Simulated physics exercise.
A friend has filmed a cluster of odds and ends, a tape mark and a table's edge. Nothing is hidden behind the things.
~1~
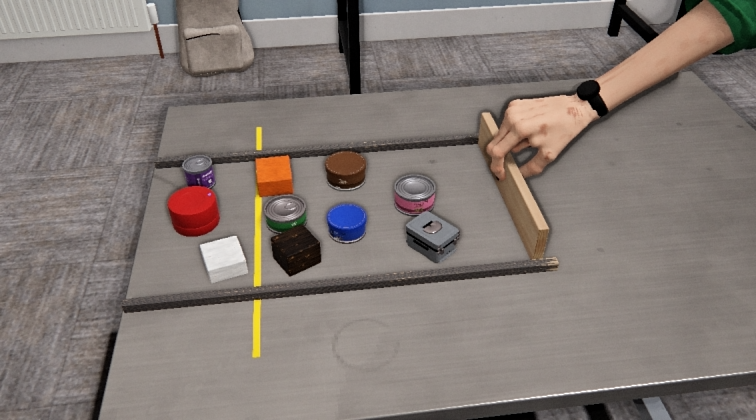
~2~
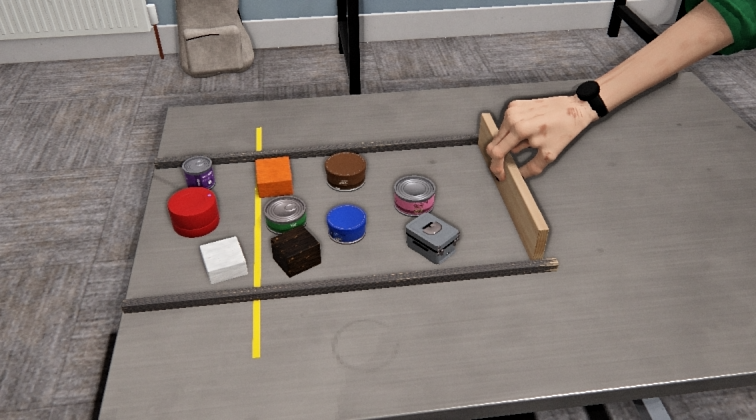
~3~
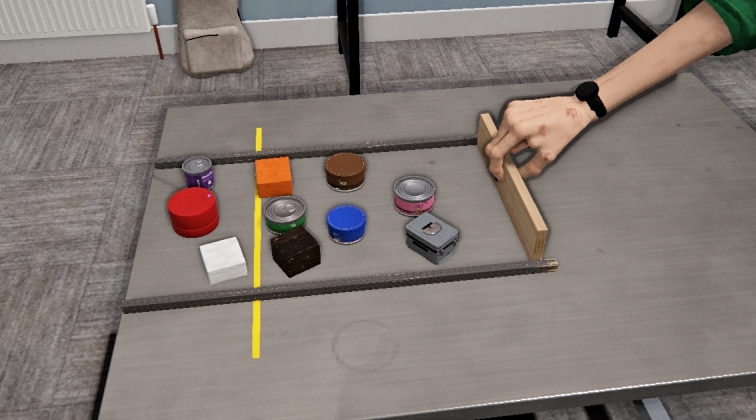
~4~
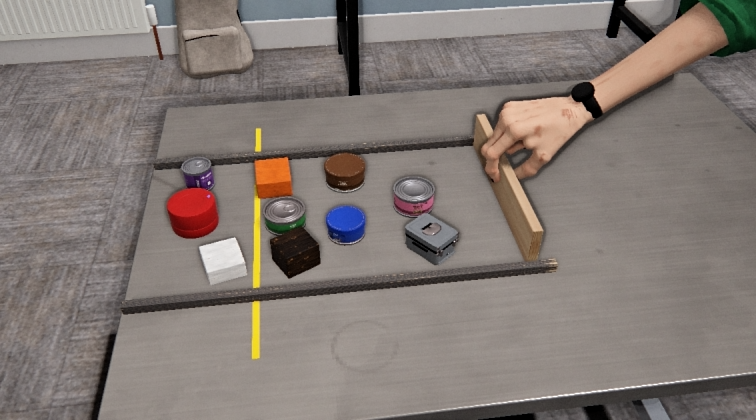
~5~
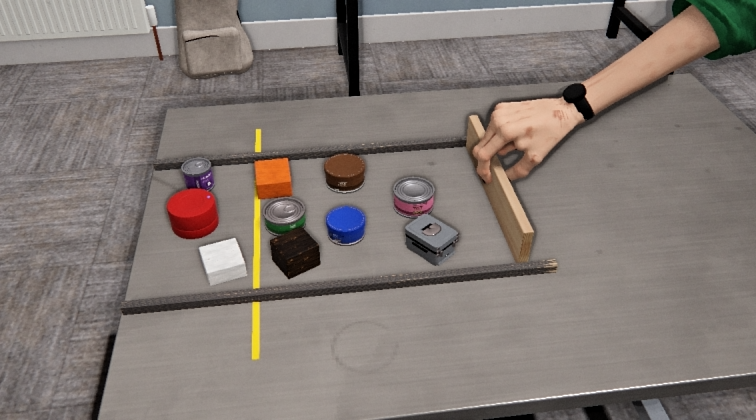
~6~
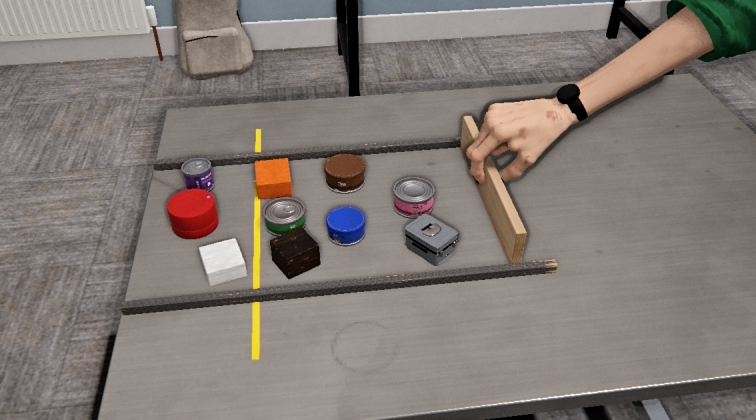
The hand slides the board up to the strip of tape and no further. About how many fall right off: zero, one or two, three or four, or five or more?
The number that fall off is zero.
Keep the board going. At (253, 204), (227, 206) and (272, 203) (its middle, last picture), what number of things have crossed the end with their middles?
Past the end: 0, 2 and 0.
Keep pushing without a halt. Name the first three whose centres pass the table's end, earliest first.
Earliest first: The red lid, the purple tin, the white block.
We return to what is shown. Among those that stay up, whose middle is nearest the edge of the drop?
That is the red lid.
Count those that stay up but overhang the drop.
1 of them.
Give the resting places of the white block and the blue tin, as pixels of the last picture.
First (166, 267), then (218, 233).
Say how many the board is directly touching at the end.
The number is 3.
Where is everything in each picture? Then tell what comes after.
Red lid (194, 211); purple tin (199, 174); white block (224, 259); board (509, 181); tape (258, 219), in the first frame.
Purple tin (199, 174); orange block (274, 177), in the second frame.
White block (223, 261); grey case (431, 240), in the third frame.
Red lid (193, 213); black block (295, 252), in the fourth frame.
Purple tin (198, 176); blue tin (346, 226), in the fifth frame.
Red lid (193, 214); purple tin (198, 176); white block (223, 262); board (489, 184); tape (257, 221), in the sixth frame.
Soon after, none off yet; red lid at rest near (193, 214); purple tin at rest near (198, 176); white block at rest near (223, 262).
After that, none off yet; red lid at rest near (193, 214); purple tin at rest near (198, 176); white block moving near (214, 262).
In the end, the number that fall off is zero.
